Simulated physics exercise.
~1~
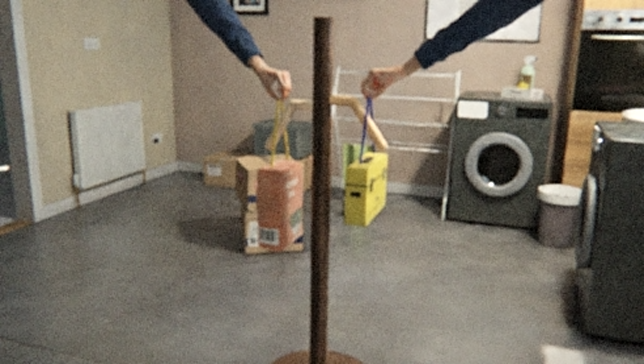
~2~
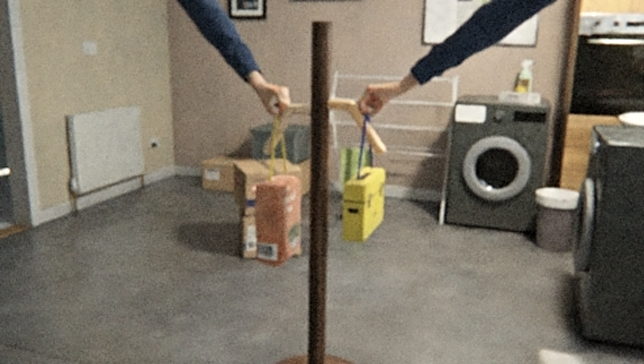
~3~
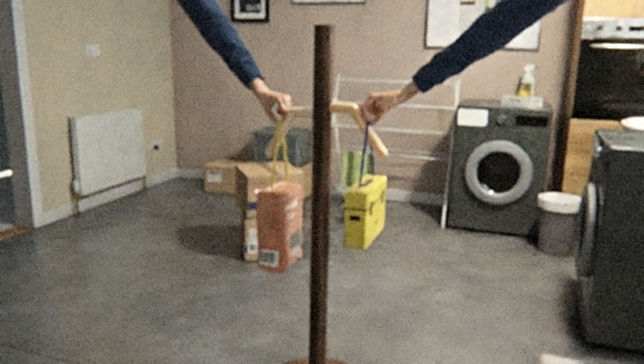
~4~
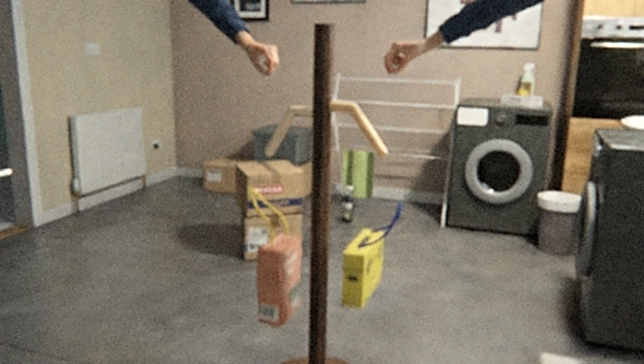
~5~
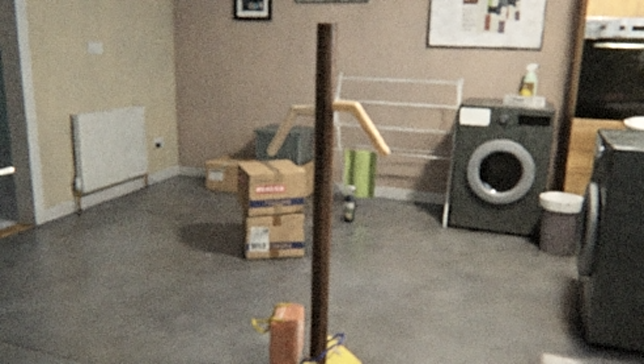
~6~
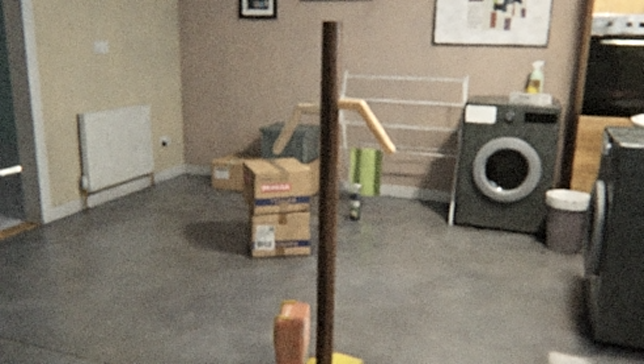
In a room with a washing machine, two hands lowered an orange sack and a yellow case by their loops beside a post with sloping wooden pegs, then let go, and both dropped to the floor at its base, leaving the pegs empty.
